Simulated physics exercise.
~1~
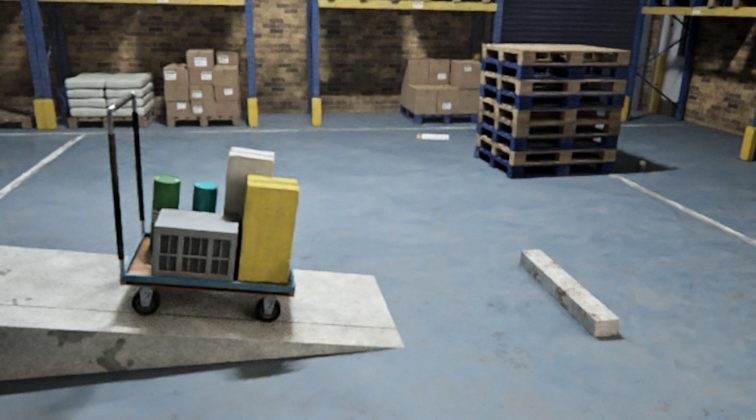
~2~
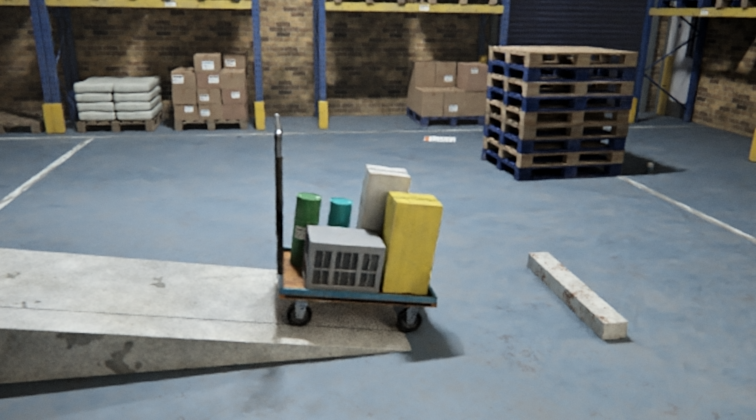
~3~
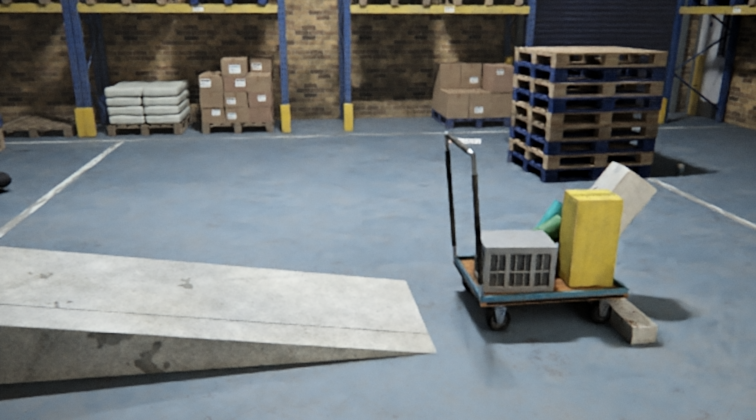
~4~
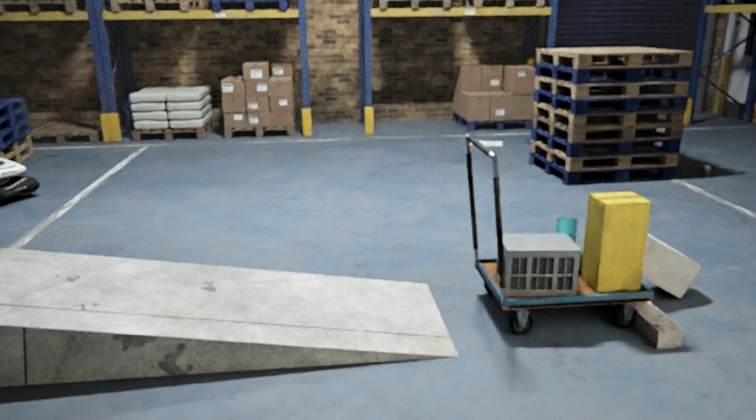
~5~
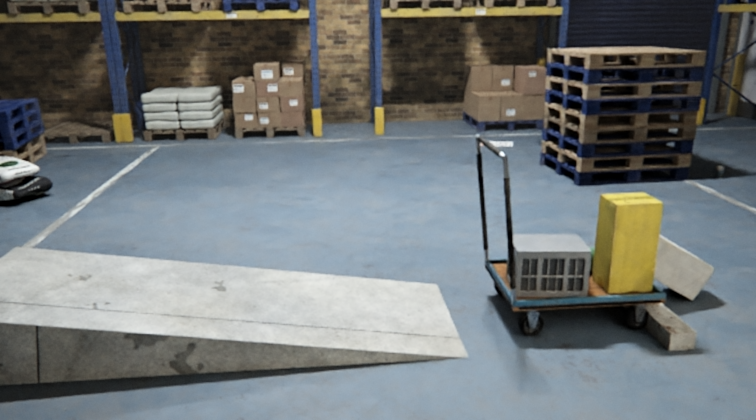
At the start, a flat trolley carrying a grey crate, a yellow box, a white box, and green and turquoise canisters stands on a low ramp in a warehouse. It rolls right, down the ramp and onto the blue floor, with its load still in place. The trolley reaches the pale kerb and stops, and the white box and both canisters tip forward to the right. The white box tumbles over the front and lands beyond the kerb, while the turquoise canister also goes off the trolley. Finally, the trolley rests against the kerb with the crate and upright yellow box aboard, the toppled green canister hidden behind them.
